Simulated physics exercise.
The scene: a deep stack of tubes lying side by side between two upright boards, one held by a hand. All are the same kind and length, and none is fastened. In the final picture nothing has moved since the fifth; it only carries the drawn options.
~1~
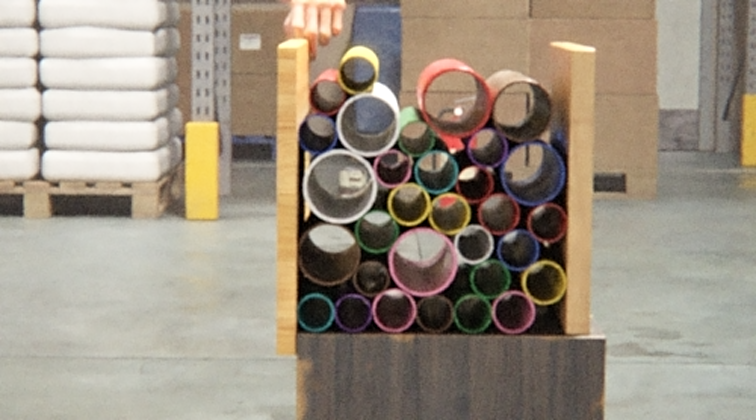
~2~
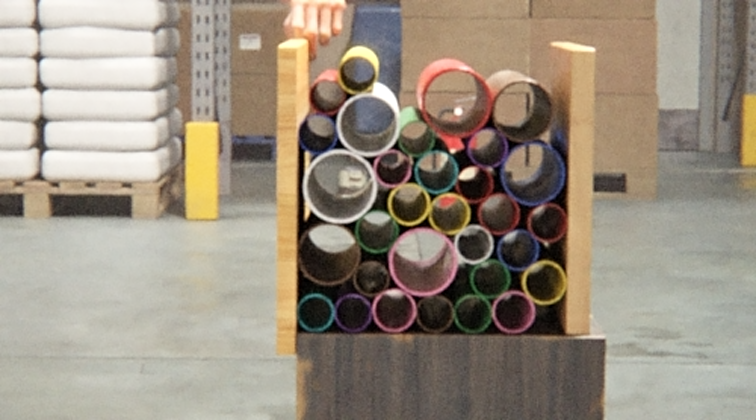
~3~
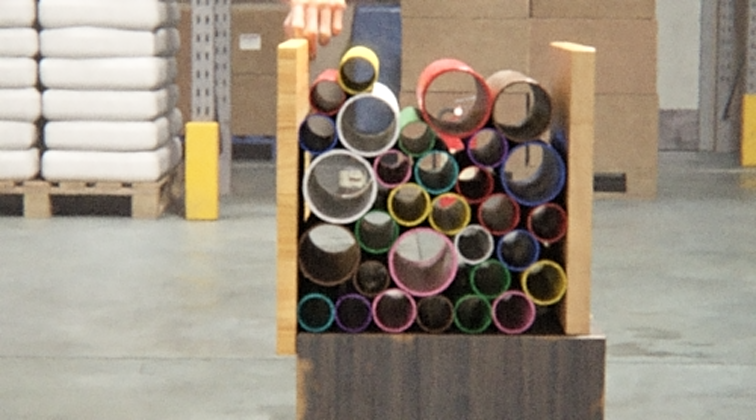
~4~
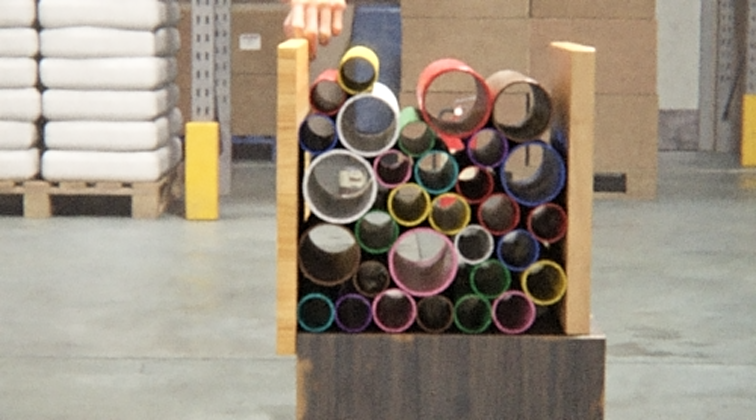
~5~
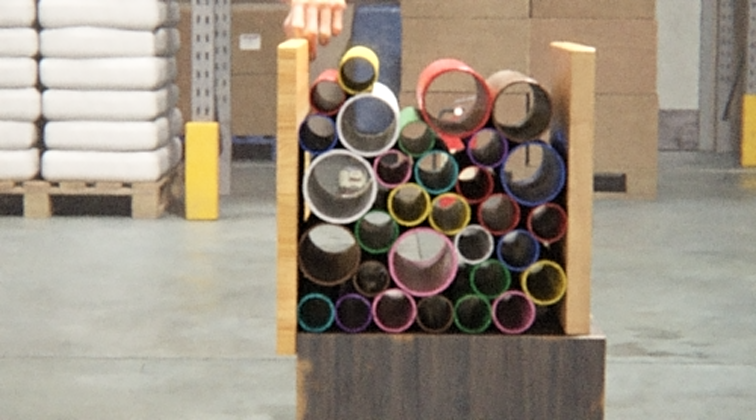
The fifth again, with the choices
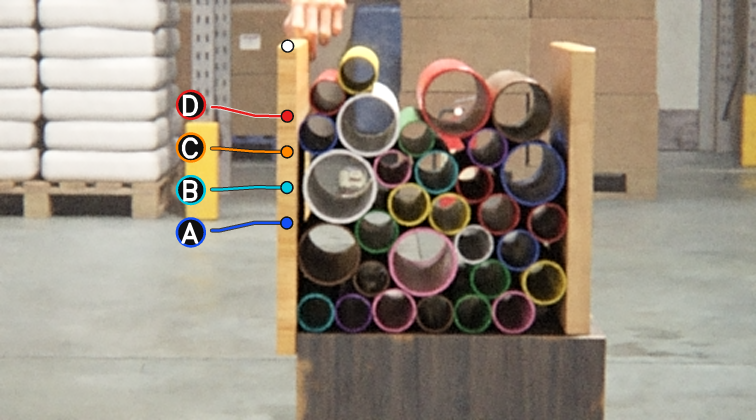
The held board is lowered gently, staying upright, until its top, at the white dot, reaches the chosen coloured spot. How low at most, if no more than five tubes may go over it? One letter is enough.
No lower than A.
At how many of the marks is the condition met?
The number is four.
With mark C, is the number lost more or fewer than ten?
Fewer than ten.
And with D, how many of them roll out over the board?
The count is none.
On the marked copy, A at (287, 223); B at (287, 188); C at (287, 152); D at (287, 116); the white dot at (287, 46).
Following A. Soon after the start, top of the board (298, 124).
Later, top of the board (297, 212).
In the end, top of the board (297, 222), three out over the board.
As for the rest, B three out over the board; C two out over the board; D none out over the board.
